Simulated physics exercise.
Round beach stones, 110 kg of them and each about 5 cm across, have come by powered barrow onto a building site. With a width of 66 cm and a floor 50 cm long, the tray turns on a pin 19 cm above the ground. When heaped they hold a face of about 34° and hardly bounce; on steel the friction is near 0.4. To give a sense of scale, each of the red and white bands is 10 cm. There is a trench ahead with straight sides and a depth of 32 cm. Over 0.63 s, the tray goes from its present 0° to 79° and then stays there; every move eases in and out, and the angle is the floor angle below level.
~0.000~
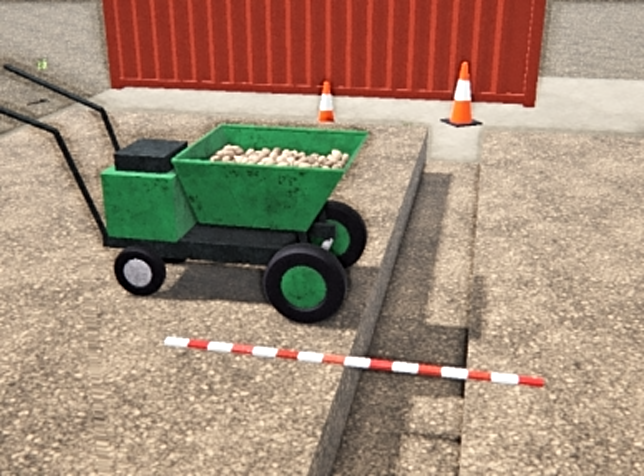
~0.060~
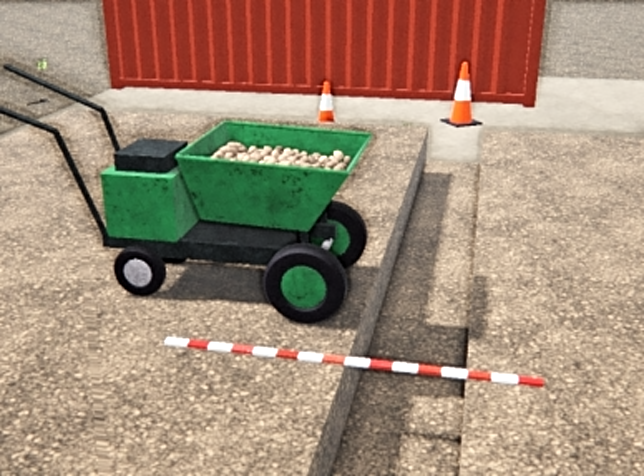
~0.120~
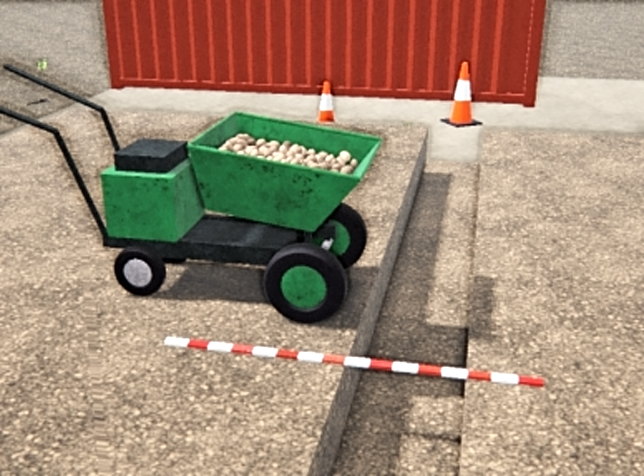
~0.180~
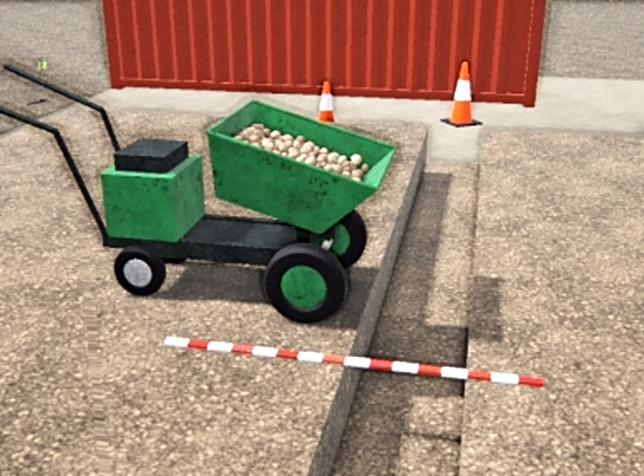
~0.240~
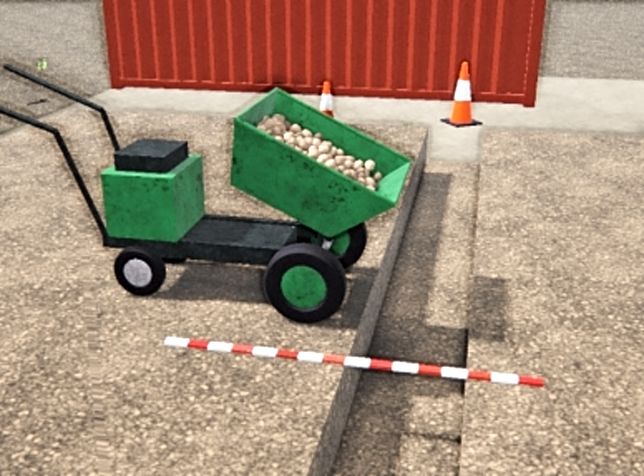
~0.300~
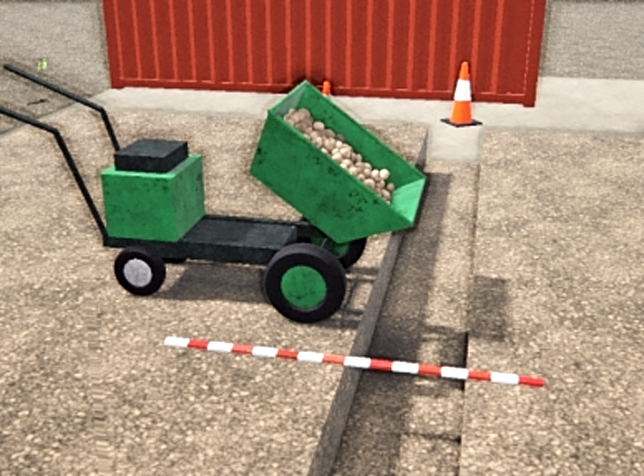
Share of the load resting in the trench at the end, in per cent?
42 per cent.
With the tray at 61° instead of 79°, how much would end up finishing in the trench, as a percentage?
Some 25 in a hundred, I'd say.
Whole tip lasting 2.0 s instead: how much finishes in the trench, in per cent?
In that case some 65 per cent.
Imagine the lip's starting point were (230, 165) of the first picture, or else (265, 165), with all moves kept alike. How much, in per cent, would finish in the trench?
Roughly 80 in a hundred from the first, 100 in a hundred from the second.
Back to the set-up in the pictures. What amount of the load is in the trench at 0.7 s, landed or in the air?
Around 15 per cent of it.
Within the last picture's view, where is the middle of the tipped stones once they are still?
Roughly (497, 307), I'd say.
After 0.5 s the floor is at 66°; 100 % in the tray; the foremost stones are at (423, 245).
After 0.7 s the floor is at 79°; 56 % in the tray, 15 % in the trench, 29 % past the trench; the foremost stones are at (527, 310).
After 1.1 s the floor is at 79°; 8 % in the tray, 33 % in the trench, 59 % past the trench; the foremost stones are past the picture's edge.
After 3.0 s the floor is at 79°; 0 % in the tray, 42 % in the trench, 58 % past the trench; the foremost stones are past the picture's edge.
